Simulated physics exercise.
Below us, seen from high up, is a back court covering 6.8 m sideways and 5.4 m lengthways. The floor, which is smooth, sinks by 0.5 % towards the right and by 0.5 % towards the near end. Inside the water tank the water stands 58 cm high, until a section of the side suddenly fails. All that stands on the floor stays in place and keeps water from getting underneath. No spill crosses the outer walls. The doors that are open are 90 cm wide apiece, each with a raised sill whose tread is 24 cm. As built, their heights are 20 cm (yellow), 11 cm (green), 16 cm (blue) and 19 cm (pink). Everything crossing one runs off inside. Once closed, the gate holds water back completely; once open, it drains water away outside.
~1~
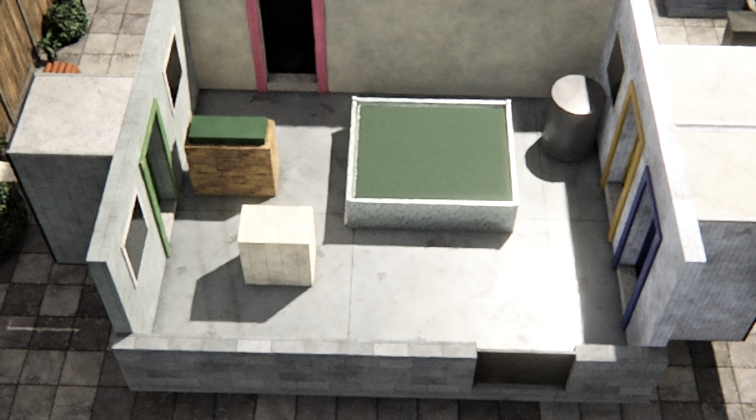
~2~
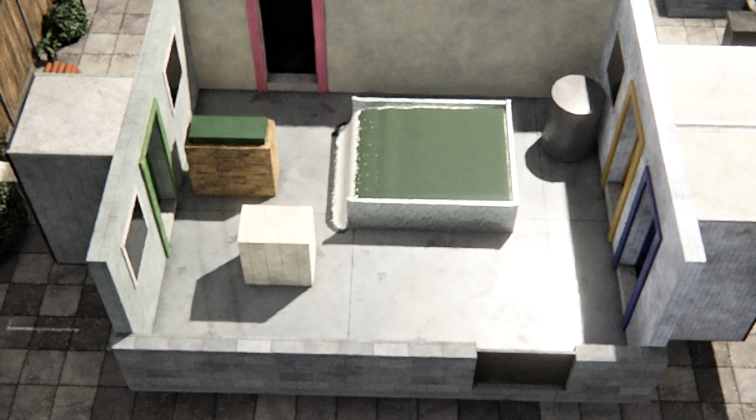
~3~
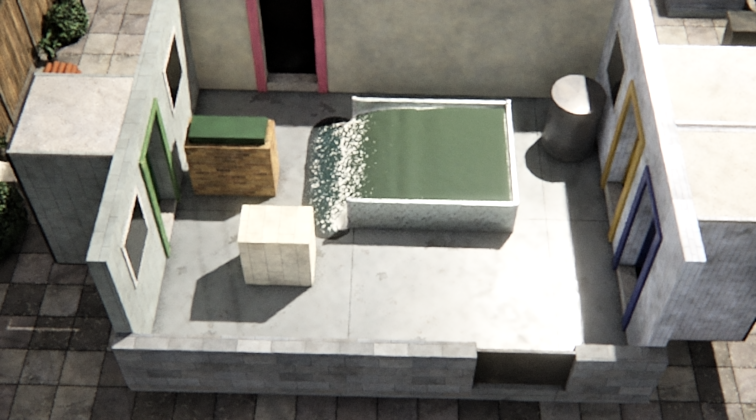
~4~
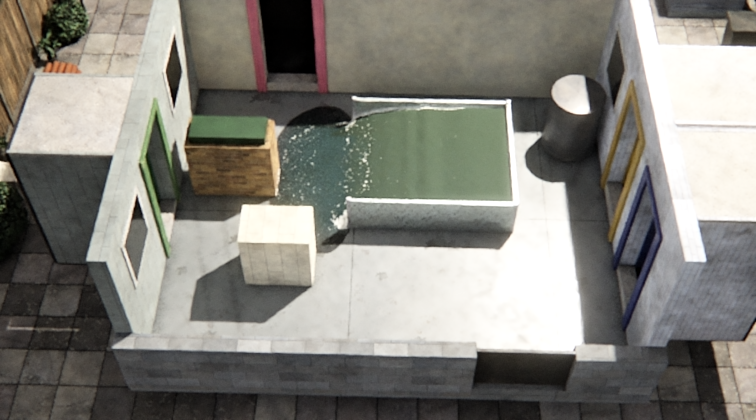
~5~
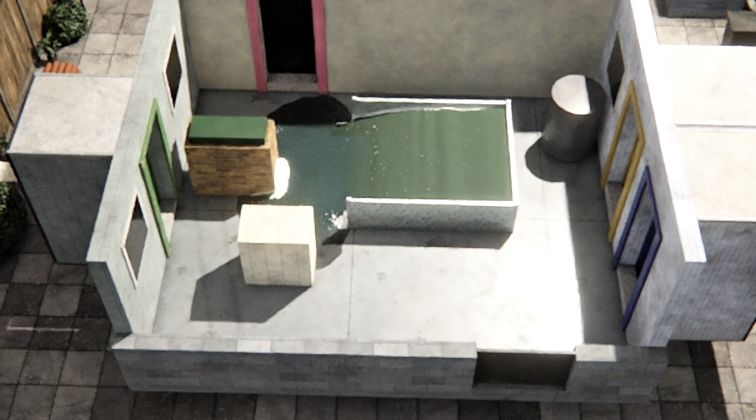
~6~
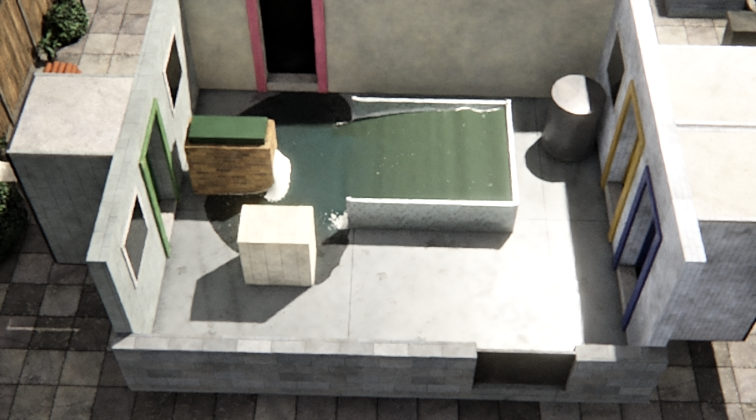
The clip opens on a walled court seen from above, with a still, green water tank among a few blocks and a cylinder. Water bursts from the tank's left side in white froth, then spreads leftward across the floor, reaching the wooden block and flowing around the pale cube.
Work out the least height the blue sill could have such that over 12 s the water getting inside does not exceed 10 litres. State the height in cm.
The least height is about 10 cm.
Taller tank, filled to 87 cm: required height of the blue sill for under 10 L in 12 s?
Roughly 14.5 cm high.
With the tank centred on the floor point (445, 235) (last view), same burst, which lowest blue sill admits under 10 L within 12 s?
Then close to 9.5 cm.
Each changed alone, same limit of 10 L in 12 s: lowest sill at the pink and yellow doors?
You'd want about 24 centimetres at pink and about 9.0 centimetres at yellow.
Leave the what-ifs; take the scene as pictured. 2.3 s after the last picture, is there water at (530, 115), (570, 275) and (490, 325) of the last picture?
Status: Clear / clear / clear.
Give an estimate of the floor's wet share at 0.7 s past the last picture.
Approximately 30 % of it.
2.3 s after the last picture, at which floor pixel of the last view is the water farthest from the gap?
Lab note: Front tip approx. (147, 363).
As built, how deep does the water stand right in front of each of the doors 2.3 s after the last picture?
Yellow door 0 cm, green door 29 cm, blue door 0 cm, pink door 24 cm.
Then, 0.7 s after the last picture water covers 30 % of the floor, deepest (40 cm) near (284, 178); it has not reached the blue door.
Then, 2.3 s after the last picture water covers 40 % of the floor, deepest (34 cm) near (209, 159); it has not reached the blue door.
Then, 11.3 s after the last picture water covers 95 % of the floor, deepest (14 cm) near (604, 241); 10 cm at the blue door, 0 litres in over its 16 cm sill.
At the blue door as built, the water peaked near 15 cm, 6.3 s after the last picture.
With a sill of 8.5 cm, 24 litres would have come in within the 12 s; with 11.5 cm, 3 litres. So under 10 litres takes about 10 cm.
